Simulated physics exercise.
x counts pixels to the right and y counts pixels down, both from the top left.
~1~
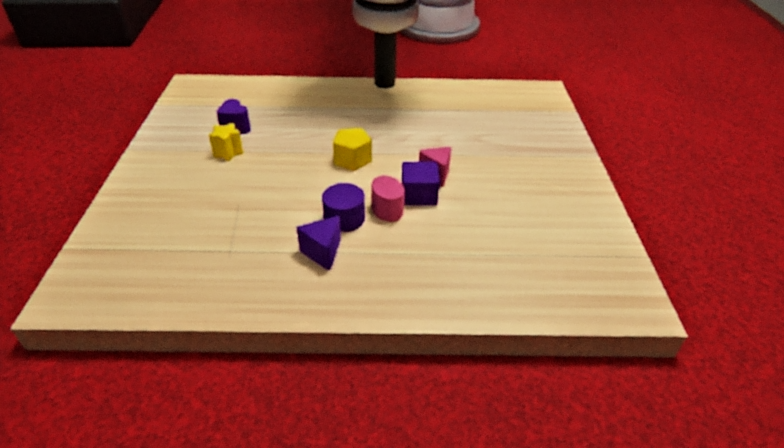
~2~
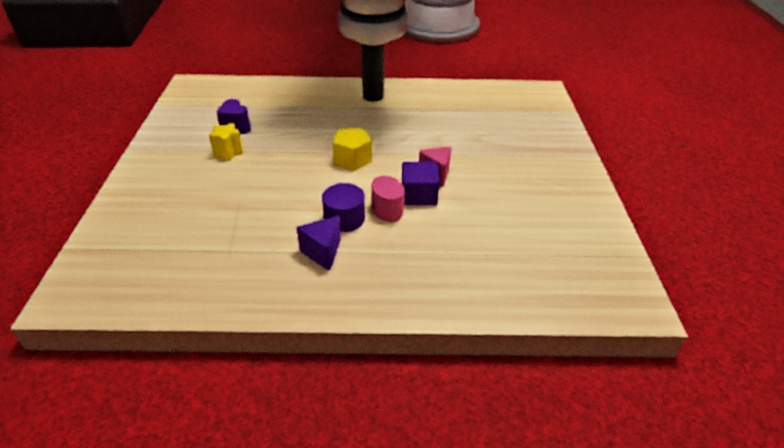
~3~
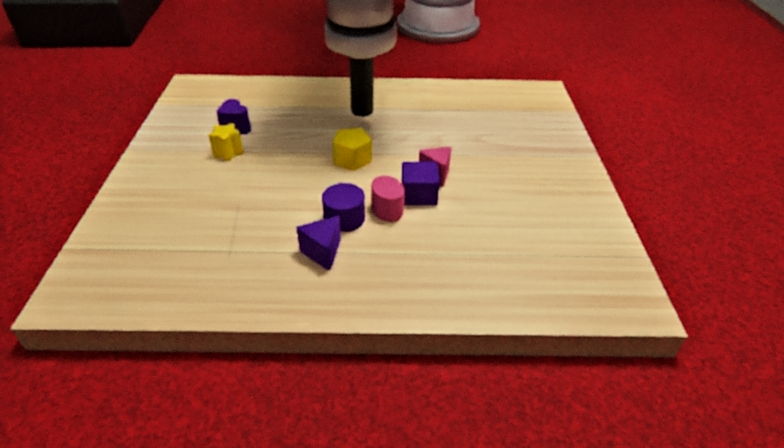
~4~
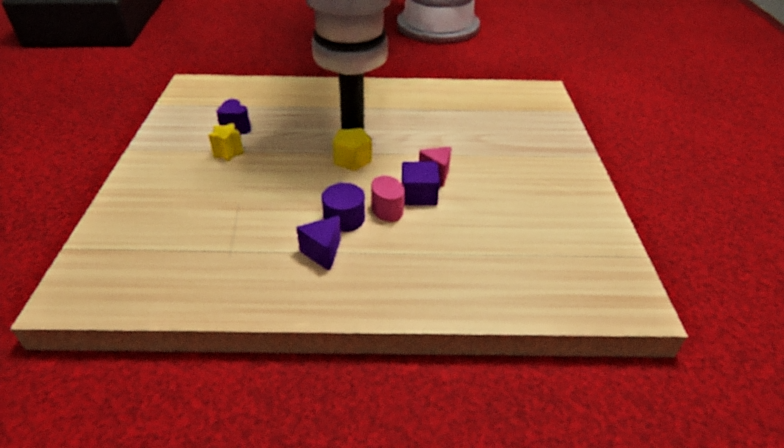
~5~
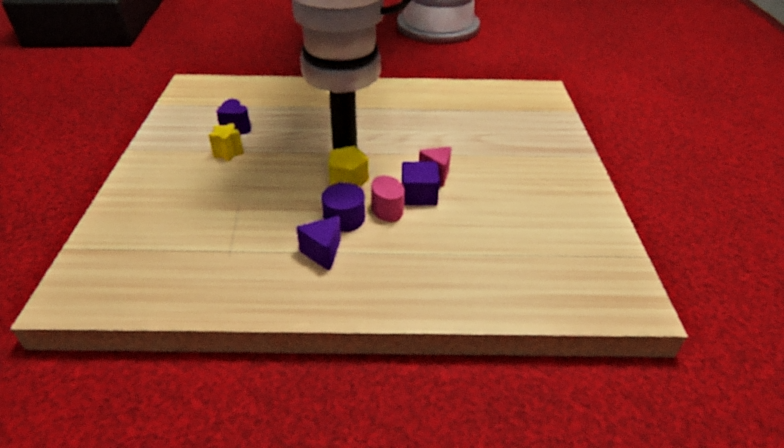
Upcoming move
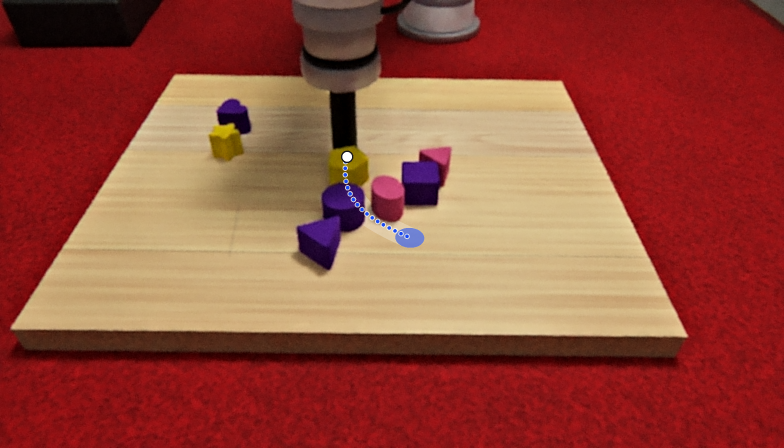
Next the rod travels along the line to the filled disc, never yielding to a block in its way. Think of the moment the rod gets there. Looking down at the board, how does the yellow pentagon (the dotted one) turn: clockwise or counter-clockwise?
That block twists clockwise.
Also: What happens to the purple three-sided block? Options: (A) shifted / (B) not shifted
Option A.
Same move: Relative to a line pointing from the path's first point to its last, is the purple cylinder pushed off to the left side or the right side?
It is pushed towards the right-hand side.
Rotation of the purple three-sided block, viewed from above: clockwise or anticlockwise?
It makes a clockwise turn.
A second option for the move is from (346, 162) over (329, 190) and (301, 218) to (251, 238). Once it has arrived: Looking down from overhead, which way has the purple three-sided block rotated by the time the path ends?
Viewed from above, clockwise.
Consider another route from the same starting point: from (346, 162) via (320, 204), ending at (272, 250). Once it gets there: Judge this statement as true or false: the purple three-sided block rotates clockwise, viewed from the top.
Verdict: True.
The drawn path runs from (346, 162) via (348, 189) and (370, 216), ending at (410, 238); the dot is on the yellow pentagon.
On the path given first. One third of the way, rod at (348, 174); purple three-sided block at (316, 236), turned 25° clockwise; purple cylinder at (347, 213); yellow pentagon at (354, 187); pink oval block at (394, 191).
Two thirds of the way, rod at (371, 201); purple three-sided block at (310, 247), turned 85° clockwise; purple cylinder at (351, 243); yellow pentagon at (372, 216); pink oval block at (405, 197), turned 35° anticlockwise.
At the end, rod at (411, 222); purple three-sided block at (309, 248), turned 95° clockwise; purple cylinder at (352, 251); yellow pentagon at (394, 236), turned 60° clockwise; pink oval block at (443, 204), turned 90° anticlockwise.
